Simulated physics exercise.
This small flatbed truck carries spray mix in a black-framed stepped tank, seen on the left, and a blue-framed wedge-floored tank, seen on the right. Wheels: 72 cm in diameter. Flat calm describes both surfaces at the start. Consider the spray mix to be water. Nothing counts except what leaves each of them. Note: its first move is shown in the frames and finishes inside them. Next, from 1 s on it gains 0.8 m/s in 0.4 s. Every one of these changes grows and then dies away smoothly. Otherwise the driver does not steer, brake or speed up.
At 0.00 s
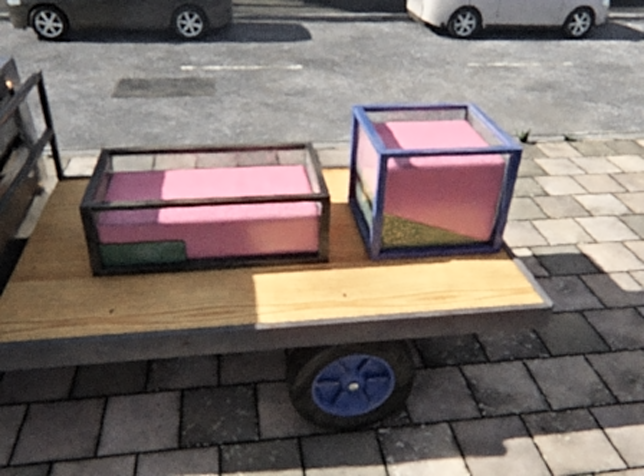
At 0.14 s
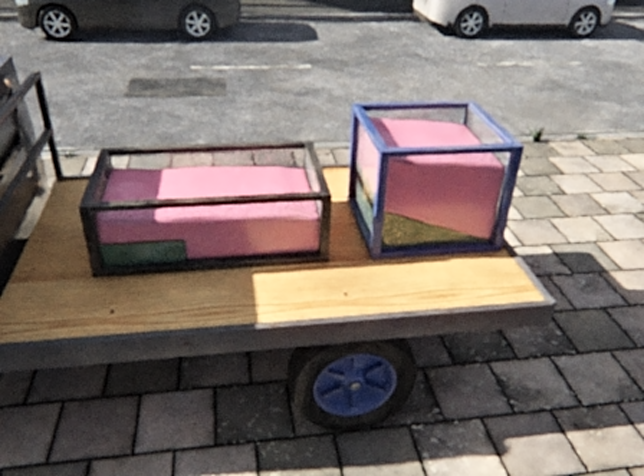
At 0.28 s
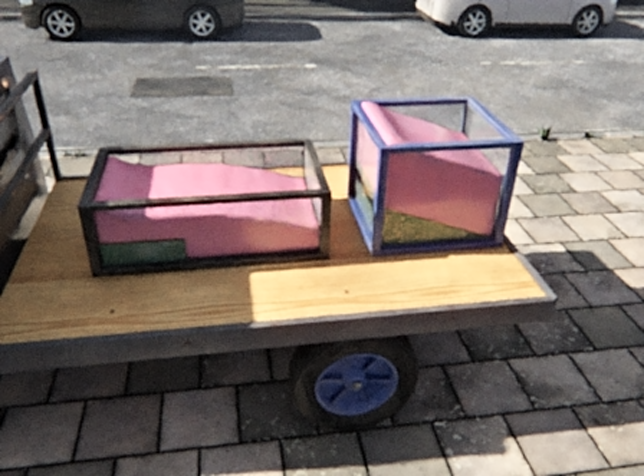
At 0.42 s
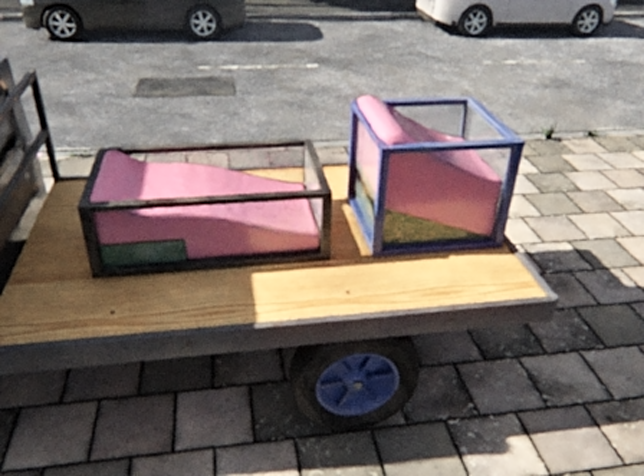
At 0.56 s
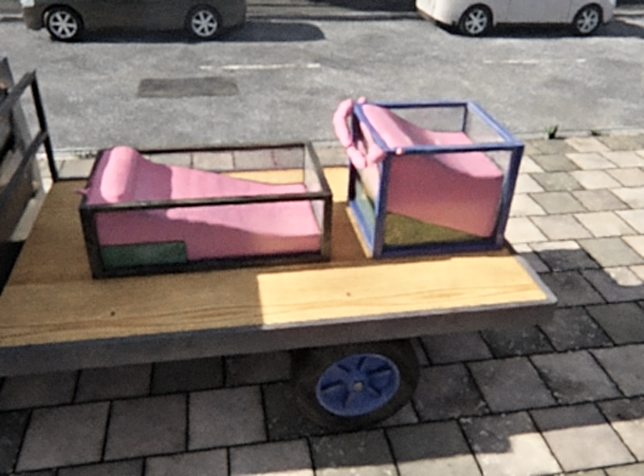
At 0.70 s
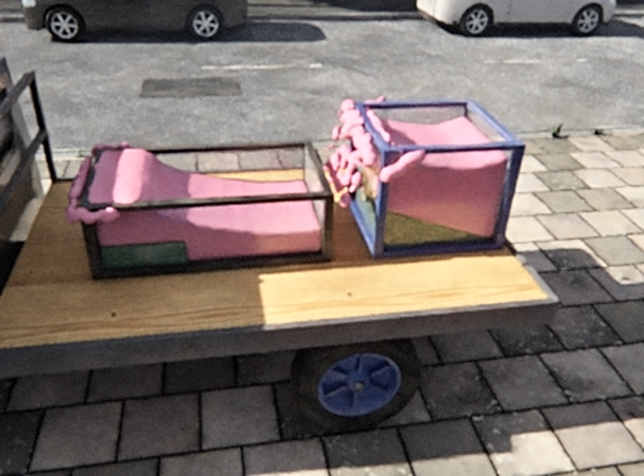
At the start, pink liquid lies nearly level in a black-framed tank on the left and a blue-framed tank on the right, both on a flatbed. The liquid climbs steeply toward the left end of each tank, then spills over the left edges in blobs, more heavily from the blue-framed one.
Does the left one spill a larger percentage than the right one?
The left side gives up more, in proportion.
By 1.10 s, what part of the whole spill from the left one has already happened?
Roughly 20 per cent.
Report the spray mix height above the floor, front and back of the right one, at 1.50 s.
About 56 cm in front, about 50 cm behind.
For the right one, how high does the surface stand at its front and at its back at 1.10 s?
Front reads 42 centimetres, back reads 62 centimetres.
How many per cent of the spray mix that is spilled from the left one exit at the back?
Roughly 70 in a hundred.
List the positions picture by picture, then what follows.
In the first frame, left tank, front level (112, 216), back level (305, 208); right tank, front level (396, 161), back level (490, 156); the front is on the left, levels are read along the near walls.
In the second frame, left tank, front level (111, 212), back level (305, 212); right tank, back level (490, 158).
In the third frame, left tank, front level (107, 200), back level (305, 220); right tank, front level (398, 135), back level (487, 168).
In the fourth frame, left tank, front level (105, 186), back level (306, 226); right tank, front level (399, 128), back level (487, 173).
In the fifth frame, left tank, front level (104, 178), back level (306, 228); right tank, front level (400, 140), back level (488, 169).
In the sixth frame, left tank, front level (105, 186), back level (307, 223); right tank, back level (492, 154), some spilled.
By 1.10 s the left one has lost 1 per cent, over the front, a little elsewhere (front 29 cm, back 28 cm); the right one has lost 2 per cent, over the front (front 41 cm, back 62 cm).
By 1.50 s the left one has lost 1 per cent, over the front, a little elsewhere (front 17 cm, back 49 cm); the right one has lost 3 per cent, mostly over the front, some over the back (front 56 cm, back 50 cm).
By 2.00 s the left one has lost 7 per cent, over the back, a little elsewhere (front 17 cm, back 23 cm); the right one has lost 3 per cent, mostly over the front, some over the back (front 51 cm, back 54 cm).
By 4.39 s the left one has lost 8 per cent, over the back, a little elsewhere; the right one has lost 3 per cent, mostly over the front, some over the back.
